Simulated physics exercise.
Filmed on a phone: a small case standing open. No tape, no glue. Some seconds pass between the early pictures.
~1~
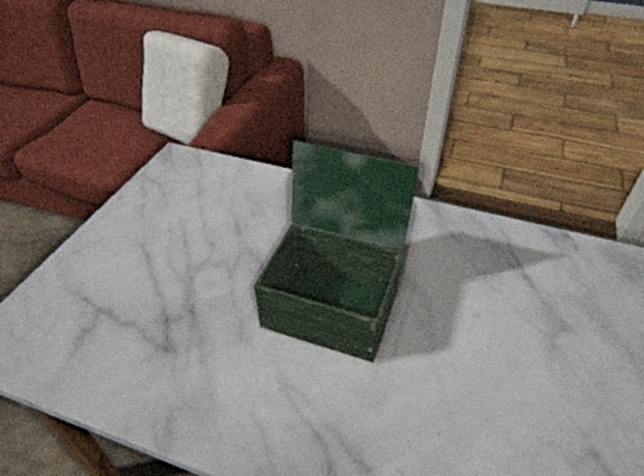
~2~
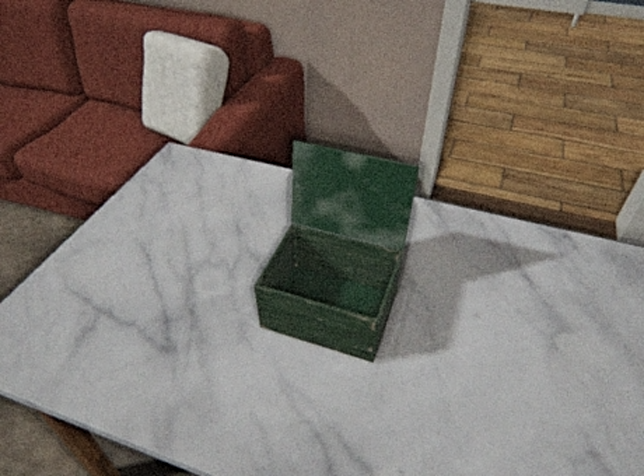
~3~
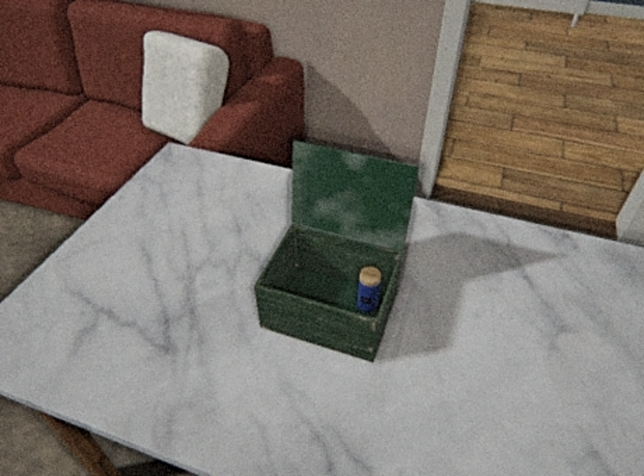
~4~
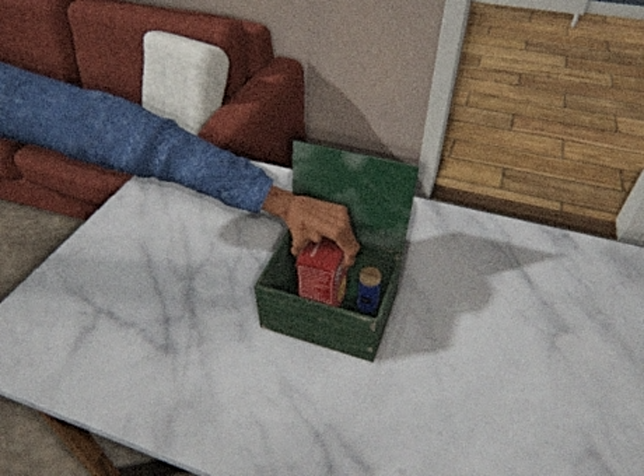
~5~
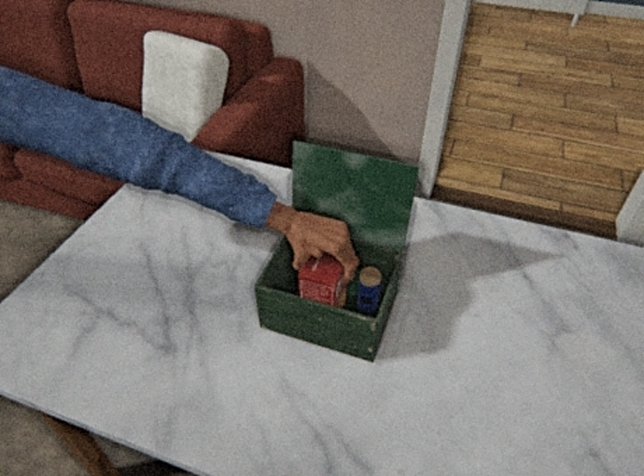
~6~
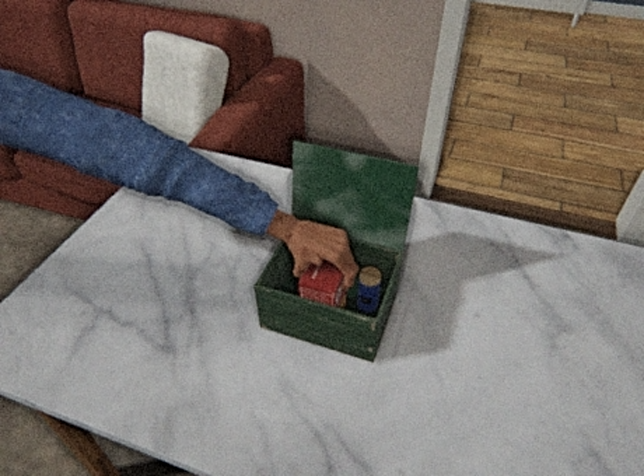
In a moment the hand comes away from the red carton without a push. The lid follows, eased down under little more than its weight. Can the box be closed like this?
Outcome: The lid is held up.
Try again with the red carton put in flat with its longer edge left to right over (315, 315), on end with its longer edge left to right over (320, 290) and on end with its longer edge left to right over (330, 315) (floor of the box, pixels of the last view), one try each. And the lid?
First try: It closes; second try: It is held up; third try: It will not close.
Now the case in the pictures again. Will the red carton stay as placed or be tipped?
The red carton keeps its pose.
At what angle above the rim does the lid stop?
Some 18° above the rim.
Then, 1.50 s after the last picture, lid 70° above the rim.
Then, 1.90 s after the last picture, lid 19° above the rim.
At rest, lid 19° above the rim; both in place. Seen from the same camera at the end, red carton near (324, 297).
